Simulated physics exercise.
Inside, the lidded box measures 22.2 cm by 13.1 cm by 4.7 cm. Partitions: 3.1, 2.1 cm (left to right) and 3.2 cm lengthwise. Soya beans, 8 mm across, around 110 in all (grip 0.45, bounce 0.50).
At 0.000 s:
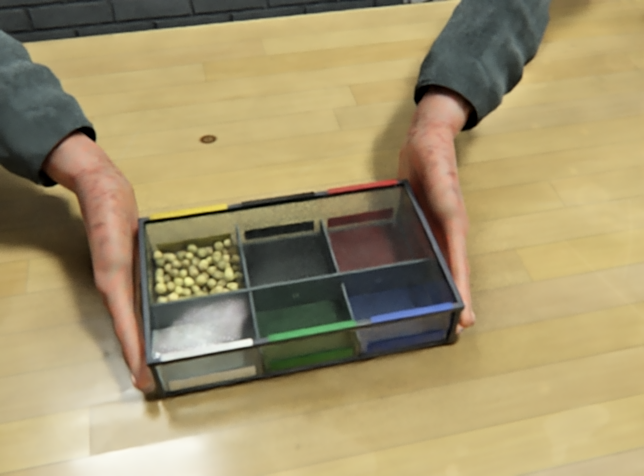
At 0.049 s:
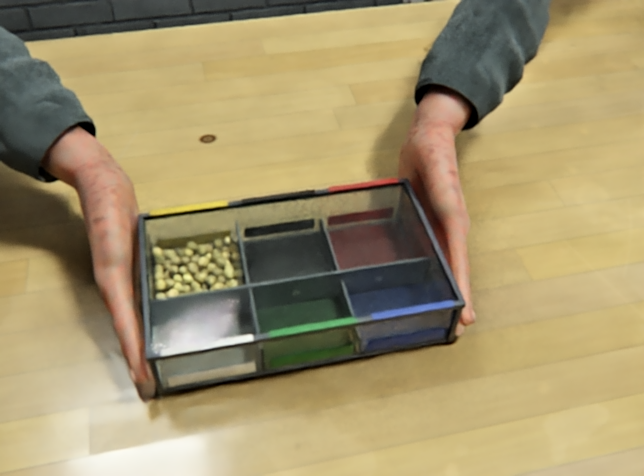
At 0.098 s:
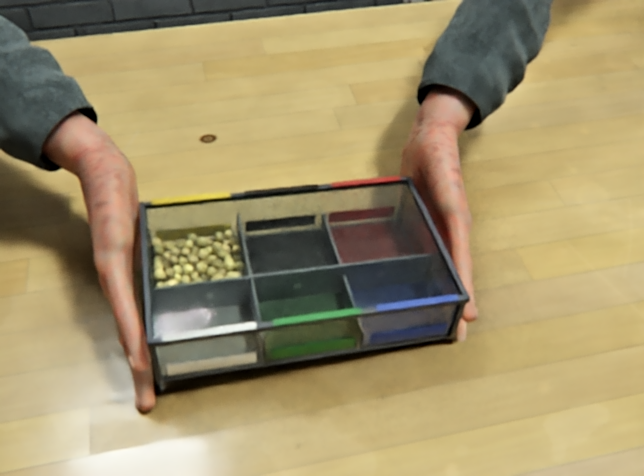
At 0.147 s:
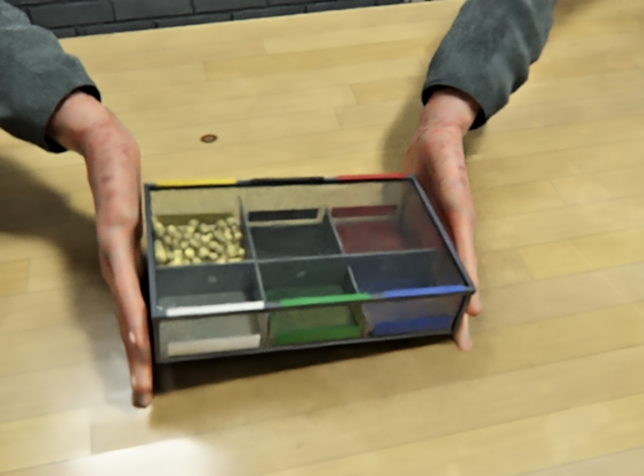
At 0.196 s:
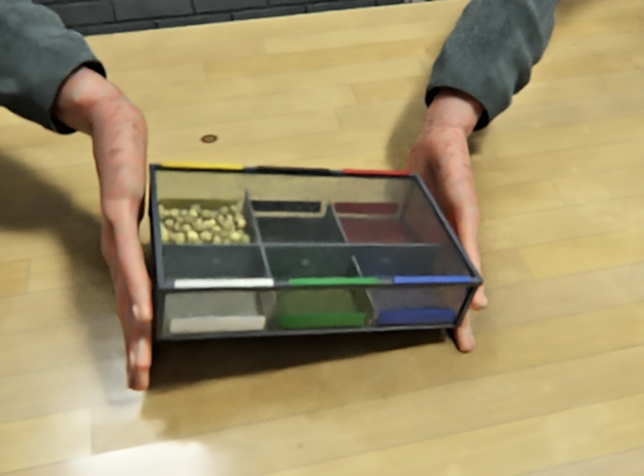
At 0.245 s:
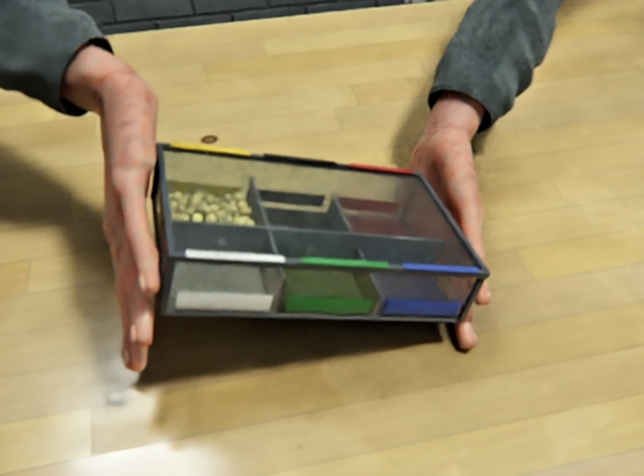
To begin with, two hands hold a clear, lidded box of six colour-marked compartments level above a wooden table, with pale beans in the yellow-marked back left one. The hands then tilt it gradually, raising the front, especially its left corner, while the beans remain in the yellow-marked compartment.
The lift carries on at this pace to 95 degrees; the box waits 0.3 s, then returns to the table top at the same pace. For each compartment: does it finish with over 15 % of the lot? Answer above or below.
Red: Above, blue: Below, green: Below, yellow: Above, white: Below, black: Below.
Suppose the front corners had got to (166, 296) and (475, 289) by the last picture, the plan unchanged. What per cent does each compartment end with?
Red 30, blue 0, green 0, yellow 60, white 0, black 10.
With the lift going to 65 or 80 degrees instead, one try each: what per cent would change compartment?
About 5 and 25 per cent.
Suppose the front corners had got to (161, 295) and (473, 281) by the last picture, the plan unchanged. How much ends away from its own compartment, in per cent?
It would be near 20 per cent.
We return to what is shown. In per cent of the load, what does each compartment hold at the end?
Red 50; blue 0; green 0; yellow 45; white 0; black 5.
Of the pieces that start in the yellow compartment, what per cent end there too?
Some 40 per cent.
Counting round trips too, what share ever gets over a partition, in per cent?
Roughly 55 per cent.
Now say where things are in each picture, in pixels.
Box tilt 0 degrees, front corners at (153, 360) and (458, 305); yellow 100 %, in the first picture.
Box tilt 1 degrees, front corners at (152, 355) and (459, 302), in the second picture.
Box tilt 4 degrees, front corners at (153, 340) and (463, 297), lowest corner right back, in the third picture.
Box tilt 9 degrees, front corners at (158, 315) and (469, 289), lowest corner right back, in the fourth picture.
Box tilt 15 degrees, front corners at (165, 286) and (476, 280), lowest corner right back, in the fifth picture.
Box tilt 20 degrees, front corners at (175, 255) and (482, 272), lowest corner right back; yellow 100 %. Its pace works out near 105 degrees a second, in the sixth picture.
Then, at 1.18 s, tilt 95 degrees; red 25 %, yellow 65 %, black 10 %.
After 1.80 s, tilt 49 degrees; red 50 %, yellow 45 %, black 5 %.
After 2.47 s, tilt 0 degrees; red 50 %, yellow 45 %, black 5 %.
At rest (3.1 s), red 50 %, blue 0 %, green 0 %, yellow 45 %, white 0 %, black 5 %.
